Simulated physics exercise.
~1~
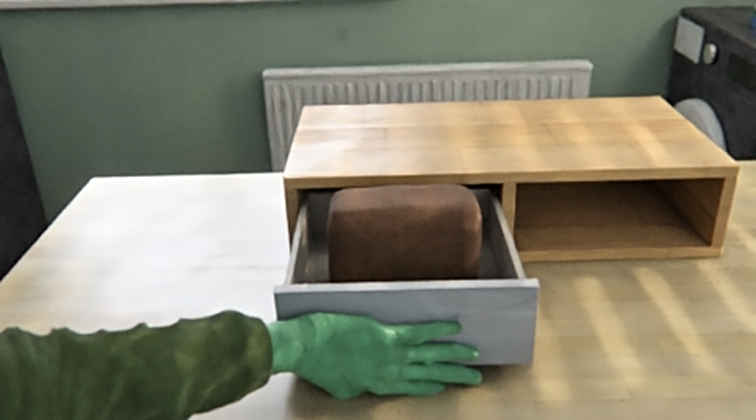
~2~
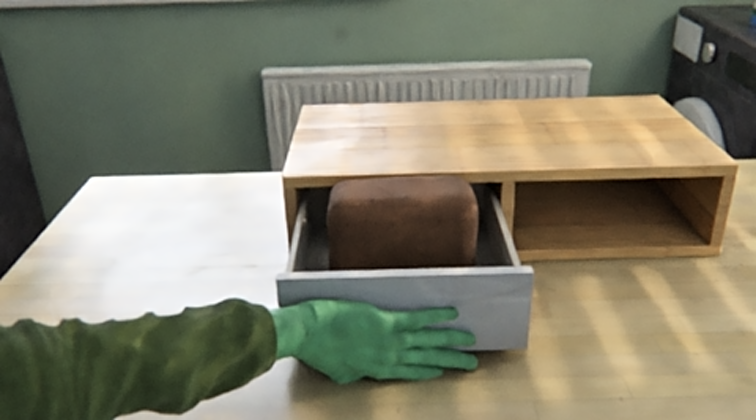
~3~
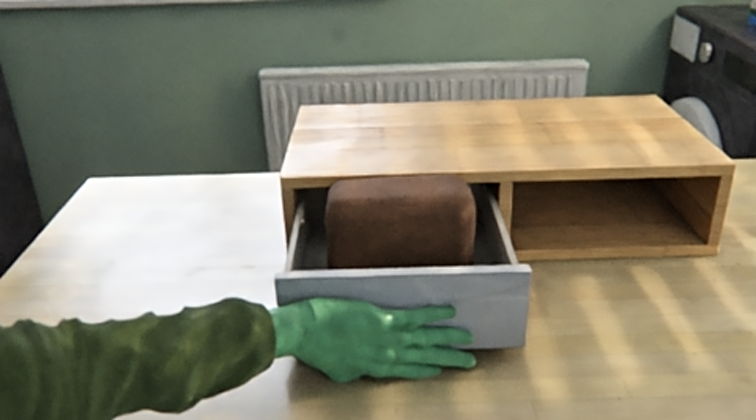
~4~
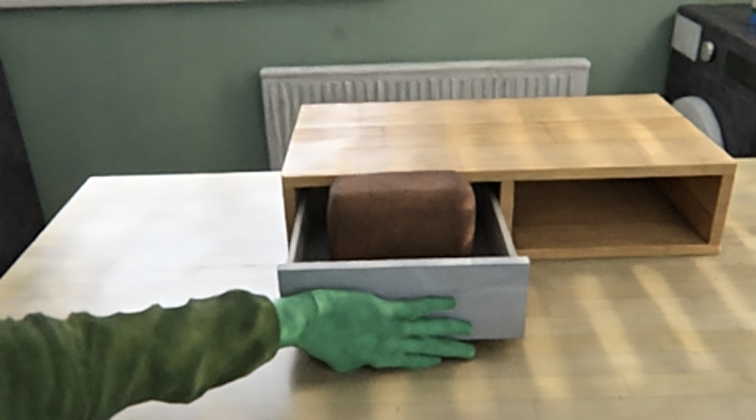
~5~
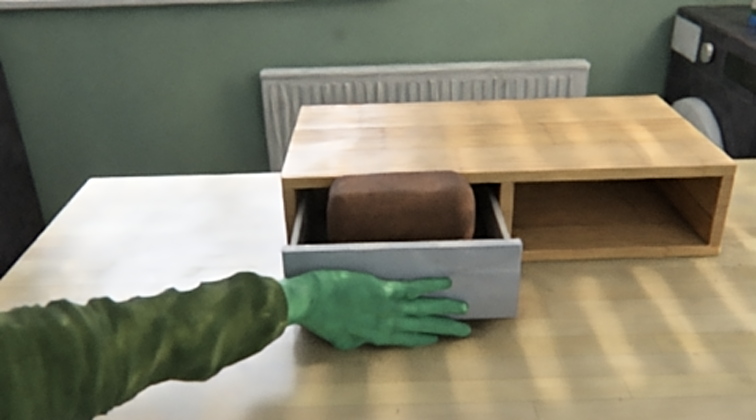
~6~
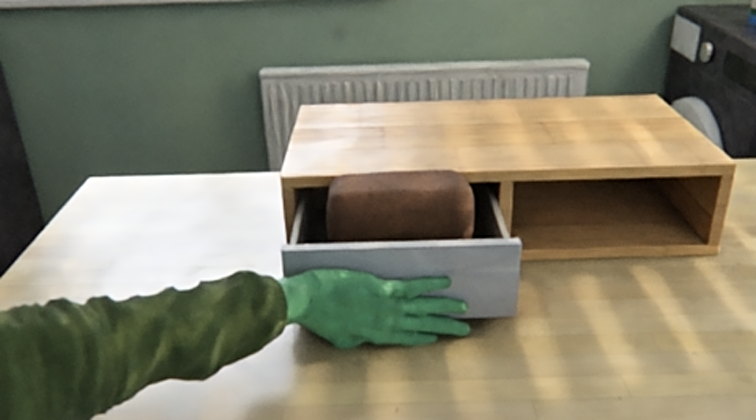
A green-gloved hand pushes a drawer holding a brown loaf partway in, leaving it open.
